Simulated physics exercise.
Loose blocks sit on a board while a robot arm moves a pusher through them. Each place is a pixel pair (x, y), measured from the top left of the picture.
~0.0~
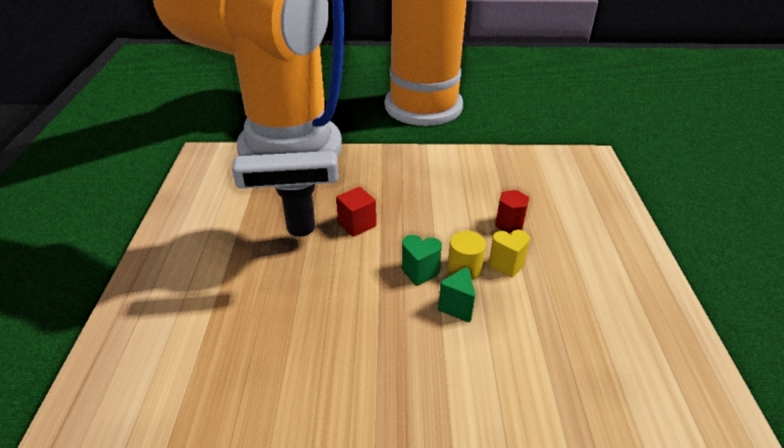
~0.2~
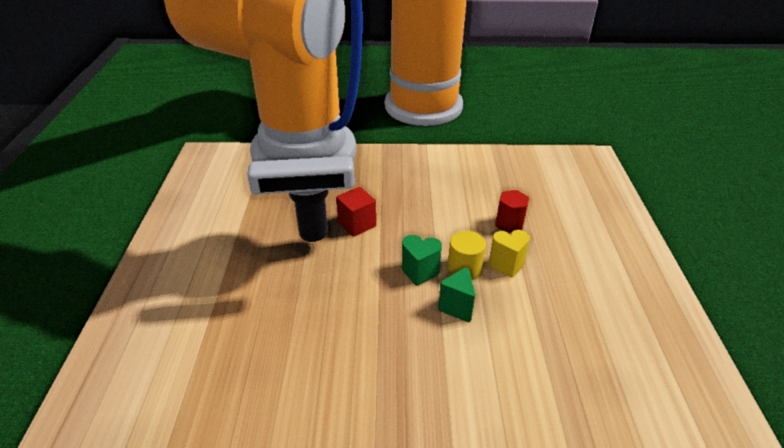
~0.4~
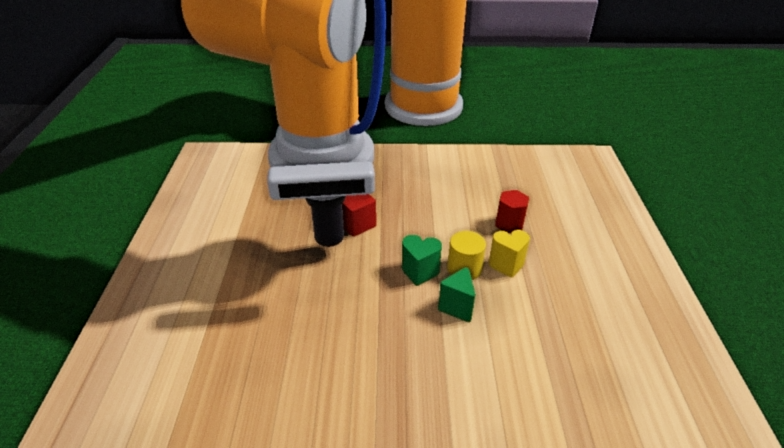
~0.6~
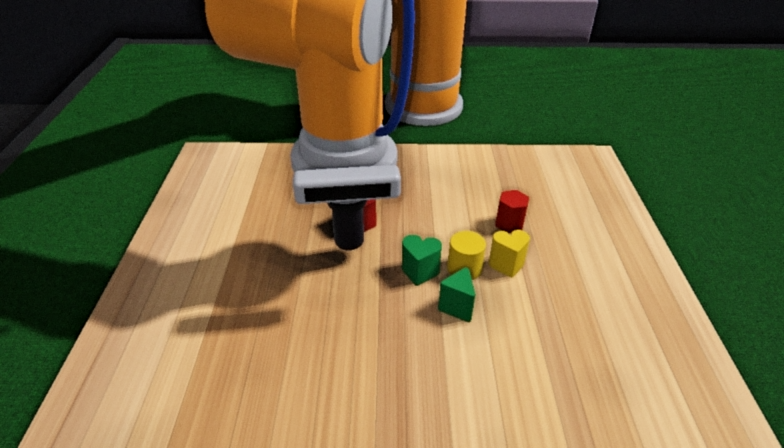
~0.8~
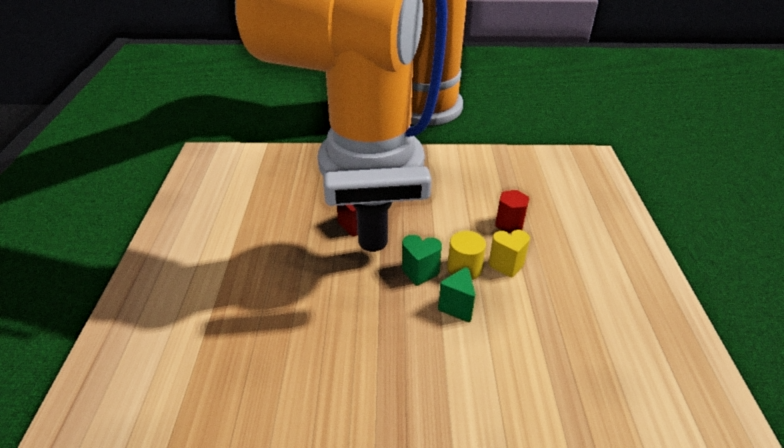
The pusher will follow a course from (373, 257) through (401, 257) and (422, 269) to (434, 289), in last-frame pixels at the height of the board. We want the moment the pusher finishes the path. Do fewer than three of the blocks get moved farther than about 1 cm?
Yes, that is what happens.
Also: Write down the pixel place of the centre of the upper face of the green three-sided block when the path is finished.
Just about (484, 300).
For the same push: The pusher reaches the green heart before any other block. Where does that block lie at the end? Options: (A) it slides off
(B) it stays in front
I choose B.
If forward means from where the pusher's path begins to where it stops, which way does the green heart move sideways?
Sideways, to the right.
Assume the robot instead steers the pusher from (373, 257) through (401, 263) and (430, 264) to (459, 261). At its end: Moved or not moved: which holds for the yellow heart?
It gets displaced.
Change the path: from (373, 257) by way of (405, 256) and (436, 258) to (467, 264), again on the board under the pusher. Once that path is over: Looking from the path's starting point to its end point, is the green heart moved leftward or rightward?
Shifts right.
The first path, step by step. Halfway along, pusher (416, 247); green heart (439, 254), turned 25° clockwise.
At the end, pusher (435, 276); green heart (468, 280); green three-sided block (484, 300); yellow cylinder in place.
